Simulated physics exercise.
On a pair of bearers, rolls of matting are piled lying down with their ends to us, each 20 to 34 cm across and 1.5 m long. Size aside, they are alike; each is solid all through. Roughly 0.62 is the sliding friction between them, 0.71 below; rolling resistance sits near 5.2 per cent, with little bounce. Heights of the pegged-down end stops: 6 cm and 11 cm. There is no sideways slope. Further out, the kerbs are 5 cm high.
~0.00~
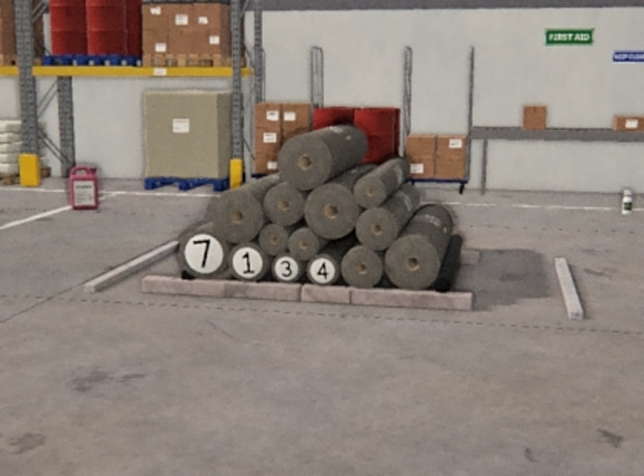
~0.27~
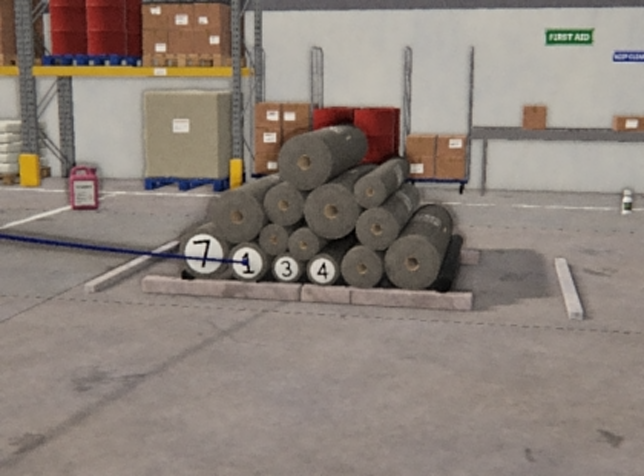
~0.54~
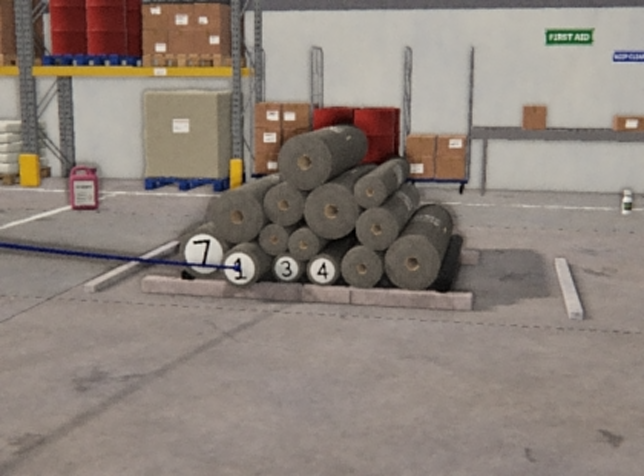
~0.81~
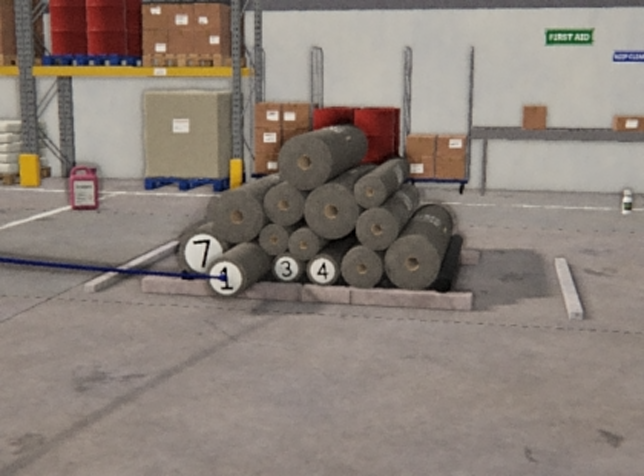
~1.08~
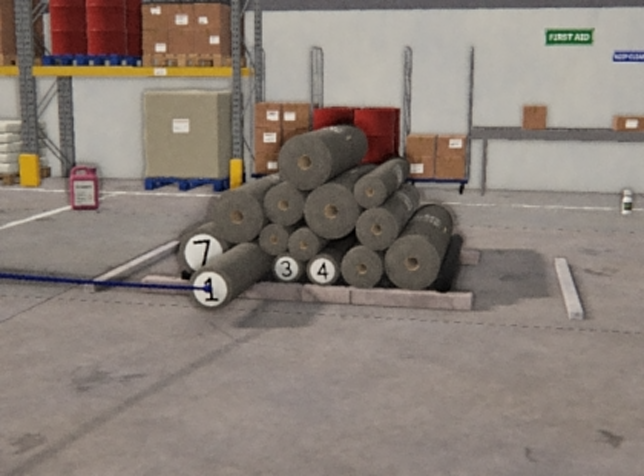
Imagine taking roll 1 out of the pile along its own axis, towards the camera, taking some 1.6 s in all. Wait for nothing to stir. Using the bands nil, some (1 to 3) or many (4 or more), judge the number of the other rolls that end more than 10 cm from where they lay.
Nil.
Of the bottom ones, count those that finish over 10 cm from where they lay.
That number comes to 0.
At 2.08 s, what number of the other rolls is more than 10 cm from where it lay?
Count then: 0.
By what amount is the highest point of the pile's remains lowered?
About 0 cm.
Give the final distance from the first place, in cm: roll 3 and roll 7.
Roll 3 ends 0 cm away, and roll 7 ends 0 cm away.
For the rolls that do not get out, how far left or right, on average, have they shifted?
Mean shift: Near 0 cm, leftward.
After 1.95 s, 0 now displaced over 10 cm.
After 2.08 s, 0 now displaced over 10 cm.
In the end, by 2.3 s, 0 moved over 10 cm; not one over the kerbs; top of the pile 1.0 m high, from 1.0 m.
